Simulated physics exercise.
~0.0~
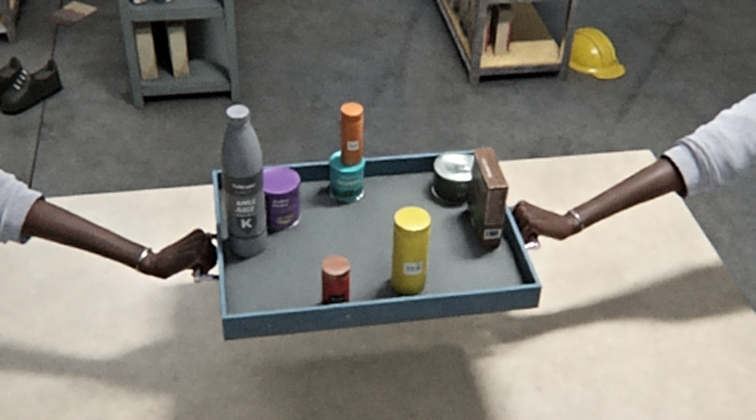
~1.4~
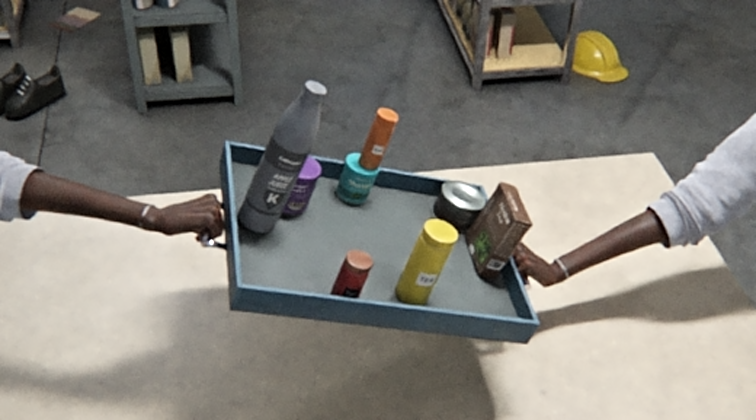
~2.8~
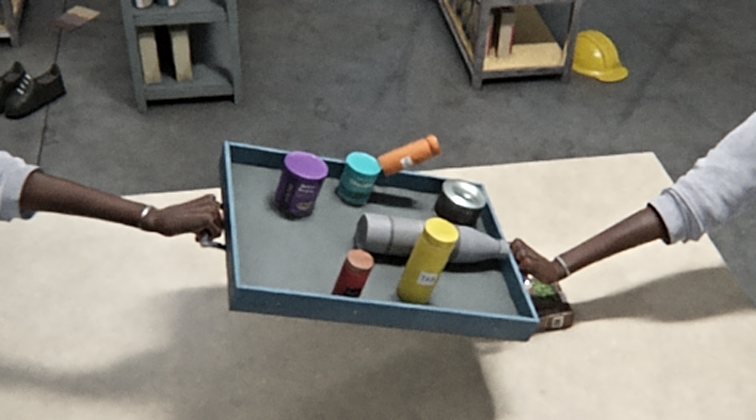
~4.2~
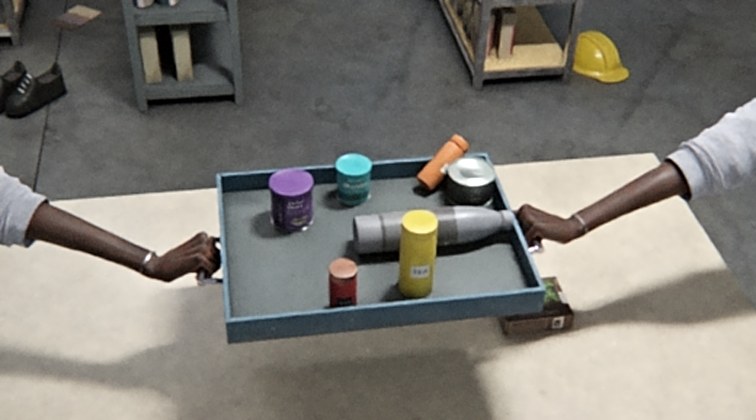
We see two hands tilt a blue tray of containers down to the right, making the grey bottle and orange shaker topple and the brown packet drop off the right edge, before levelling it with both toppled containers lying inside and the others standing.
